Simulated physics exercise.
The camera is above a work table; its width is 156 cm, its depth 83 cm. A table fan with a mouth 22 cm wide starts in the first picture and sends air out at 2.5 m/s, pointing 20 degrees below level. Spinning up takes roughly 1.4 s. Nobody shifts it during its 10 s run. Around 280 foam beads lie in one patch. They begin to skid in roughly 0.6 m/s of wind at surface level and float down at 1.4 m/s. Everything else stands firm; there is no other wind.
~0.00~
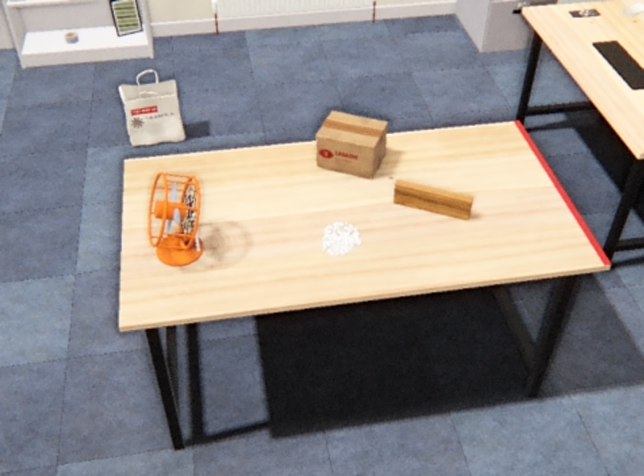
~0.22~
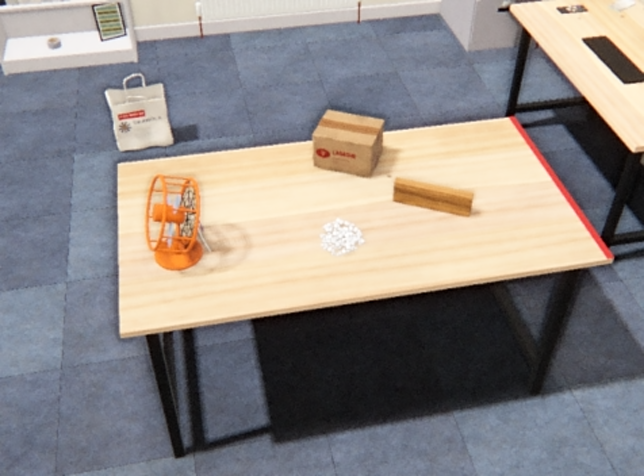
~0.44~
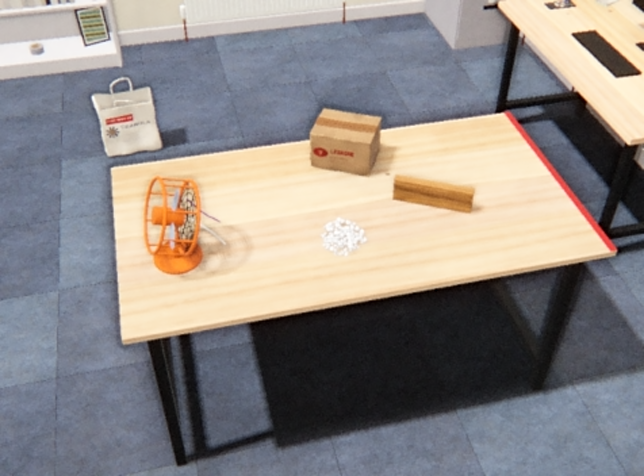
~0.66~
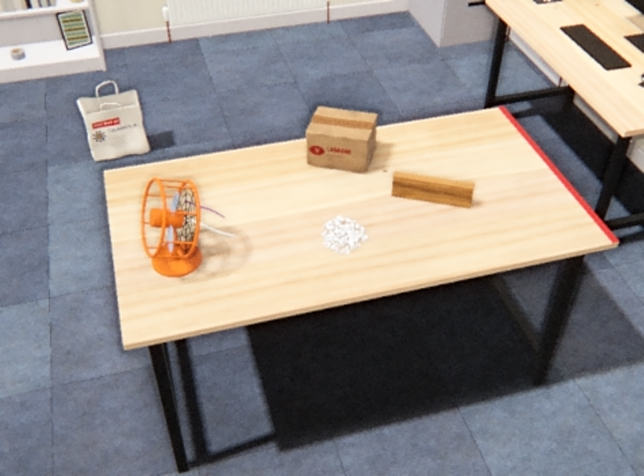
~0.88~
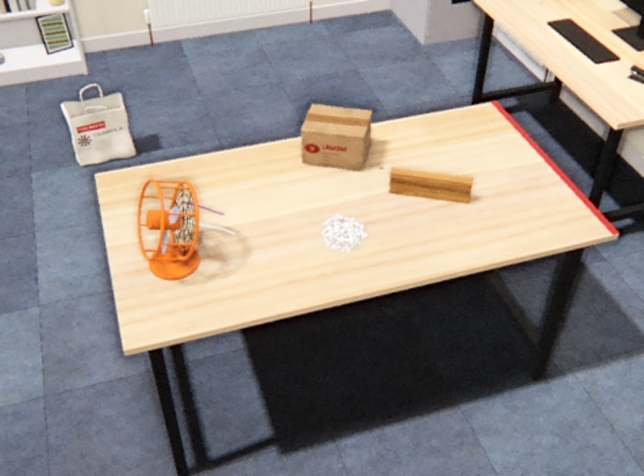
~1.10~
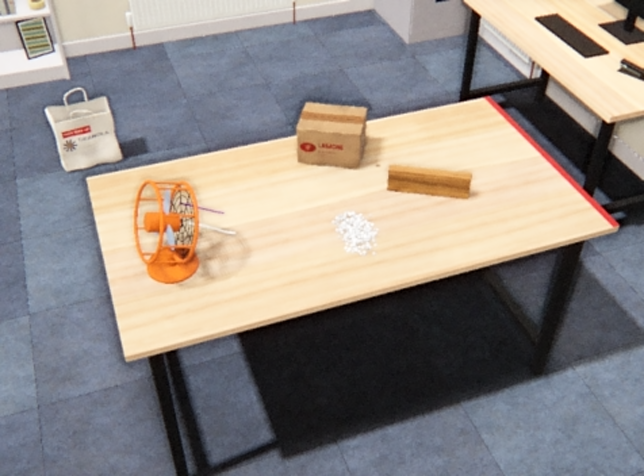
A patch of small white foam beads lies still on a pale wooden table, between an orange fan and a wooden board near a cardboard box, while the view drifts slowly around. Then most of the beads shift slightly to the right, away from the fan, still in a loose patch.
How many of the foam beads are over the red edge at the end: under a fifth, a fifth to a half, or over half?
Of the foam beads, between a fifth and a half end over the red edge.
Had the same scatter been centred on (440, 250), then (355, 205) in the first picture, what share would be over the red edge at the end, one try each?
In that order: 30 %, 70 %.
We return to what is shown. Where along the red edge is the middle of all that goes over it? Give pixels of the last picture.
Near (588, 195).
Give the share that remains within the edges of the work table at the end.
About 0 %.
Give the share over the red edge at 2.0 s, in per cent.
Some 30 per cent.
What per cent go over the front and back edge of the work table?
About 60 % front, 0 % back.
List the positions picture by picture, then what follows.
In the first frame, the middle of the foam beads is near (341, 240), none has stirred yet and the mouth of the table fan is at (173, 211).
In the second frame, the middle of the foam beads is near (342, 237), none has stirred yet and the red edge is centred on (559, 180).
In the third frame, the middle of the foam beads is near (344, 236), none has stirred yet, the top of a board is at (434, 184) and the top of a box is at (346, 125).
In the fourth frame, the middle of the foam beads is near (344, 234) and none has stirred yet.
In the fifth frame, the middle of the foam beads is near (343, 234) and none has stirred yet.
In the sixth frame, the middle of the foam beads is near (355, 233), the farthest in sight from the table fan is at (370, 216) and about 80 % have left their places.
After 2.0 s, 33 % are over the red edge; 45 % have settled or left.
After 3.2 s, 38 % are over the red edge; 98 % have settled or left.
After 5.5 s, 38 % are over the red edge; 100 % have settled or left.
After 10.0 s, at the end, 38 % are over the red edge.
